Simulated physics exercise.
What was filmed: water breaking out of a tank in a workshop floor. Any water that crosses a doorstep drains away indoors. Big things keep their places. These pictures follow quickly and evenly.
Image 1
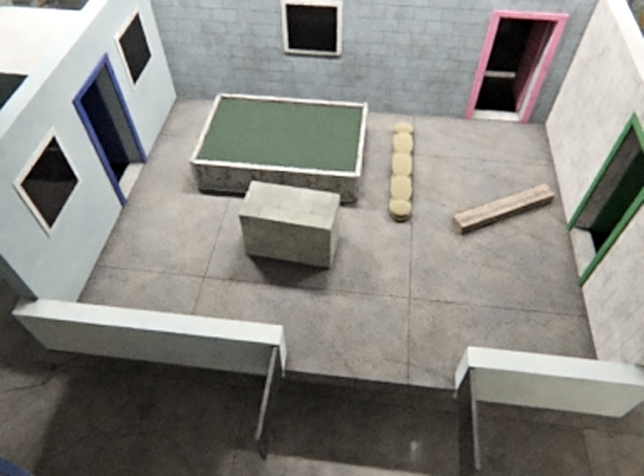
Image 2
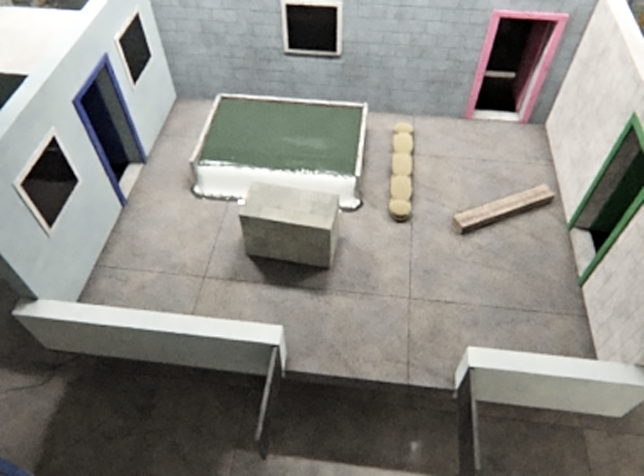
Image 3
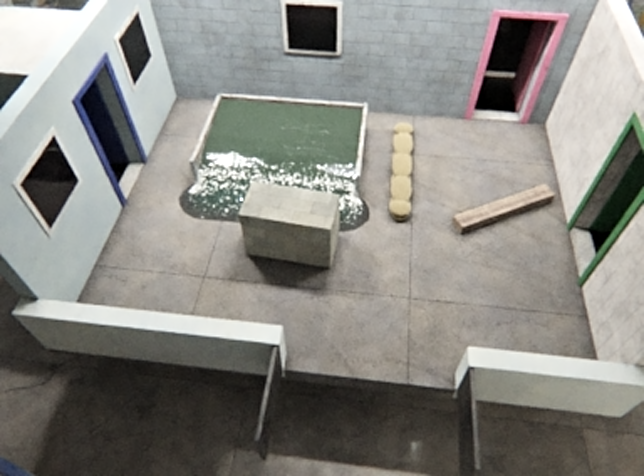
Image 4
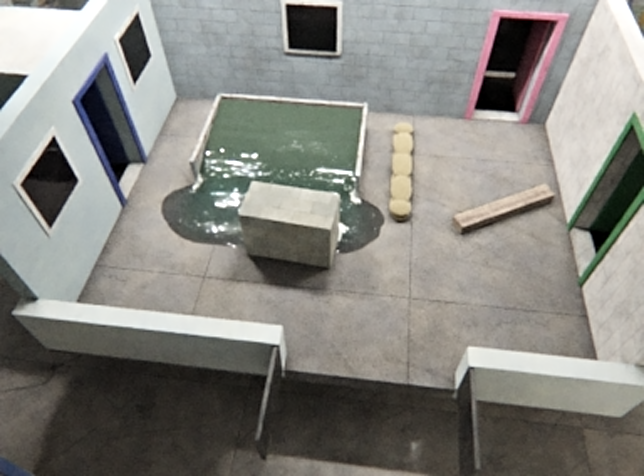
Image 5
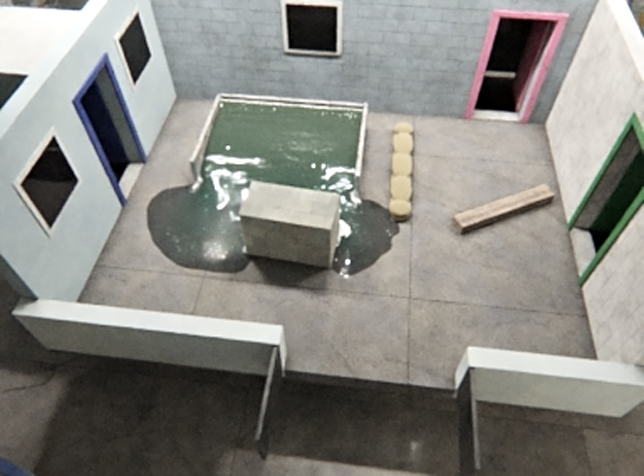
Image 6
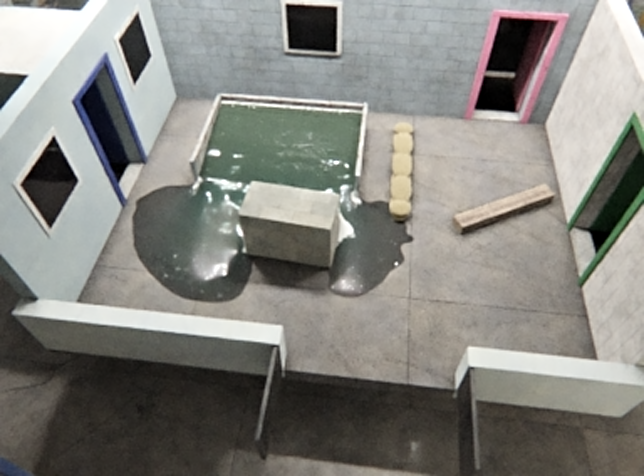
The clip opens on still green water in a white-rimmed tank behind a pale block on a grey workshop floor. Water breaks out along the tank's near side and reaches the block, then spreads around both its ends, forming dark pools to left and right that widen toward the low front walls.
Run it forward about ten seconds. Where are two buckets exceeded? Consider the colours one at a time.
Result: The blue door sees more than two pails; the pink door sees two pails or less; the green door sees two pails or less.
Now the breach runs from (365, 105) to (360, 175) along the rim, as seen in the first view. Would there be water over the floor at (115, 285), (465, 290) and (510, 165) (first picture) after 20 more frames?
Going through them, the first would be still bare, the next submerged and the last submerged.
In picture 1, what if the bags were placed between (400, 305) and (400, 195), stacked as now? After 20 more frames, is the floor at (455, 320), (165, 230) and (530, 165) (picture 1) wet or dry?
First spot still bare, second spot inundated, third spot still bare.
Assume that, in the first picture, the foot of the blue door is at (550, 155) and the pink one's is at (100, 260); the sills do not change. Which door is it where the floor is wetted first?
First: The pink-painted one.
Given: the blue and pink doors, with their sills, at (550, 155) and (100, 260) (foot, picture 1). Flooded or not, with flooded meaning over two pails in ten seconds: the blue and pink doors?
Blue: Falls short; pink: Exceeds the limit.
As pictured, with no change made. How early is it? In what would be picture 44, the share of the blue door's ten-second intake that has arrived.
Roughly 50 percent.
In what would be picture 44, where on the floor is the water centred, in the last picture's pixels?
My guess is about (313, 233).
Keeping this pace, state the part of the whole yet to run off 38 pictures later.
Some 94 per cent.
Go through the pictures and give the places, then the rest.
In the first picture, still water in the open tank at (284, 135).
In the second picture, the front is at (196, 191), out from the gap at (276, 186).
In the third picture, water pours out at (276, 187) and has run to (185, 201).
In the fourth picture, the front is at (373, 229), out from the gap at (276, 187).
In the fifth picture, water pours out at (276, 187) and has run to (384, 243).
In the sixth picture, water pours out at (276, 187) and has run to (173, 285).
A moment on, water covers 35 % of the floor; the blue door not reached, the pink door not reached, the green door not reached.
Next, water covers 55 % of the floor; the blue door wet at the sill, nothing in, the pink door not reached, the green door not reached.
Then, water covers 60 % of the floor; the blue door under two buckets in, the pink door not reached, the green door wet at the sill, nothing in.
Later, water covers 75 % of the floor; the blue door over two buckets in, the pink door not reached, the green door wet at the sill, nothing in.
In the end, water covers 95 % of the floor; the blue door over two buckets in, the pink door under two buckets in, the green door under two buckets in.
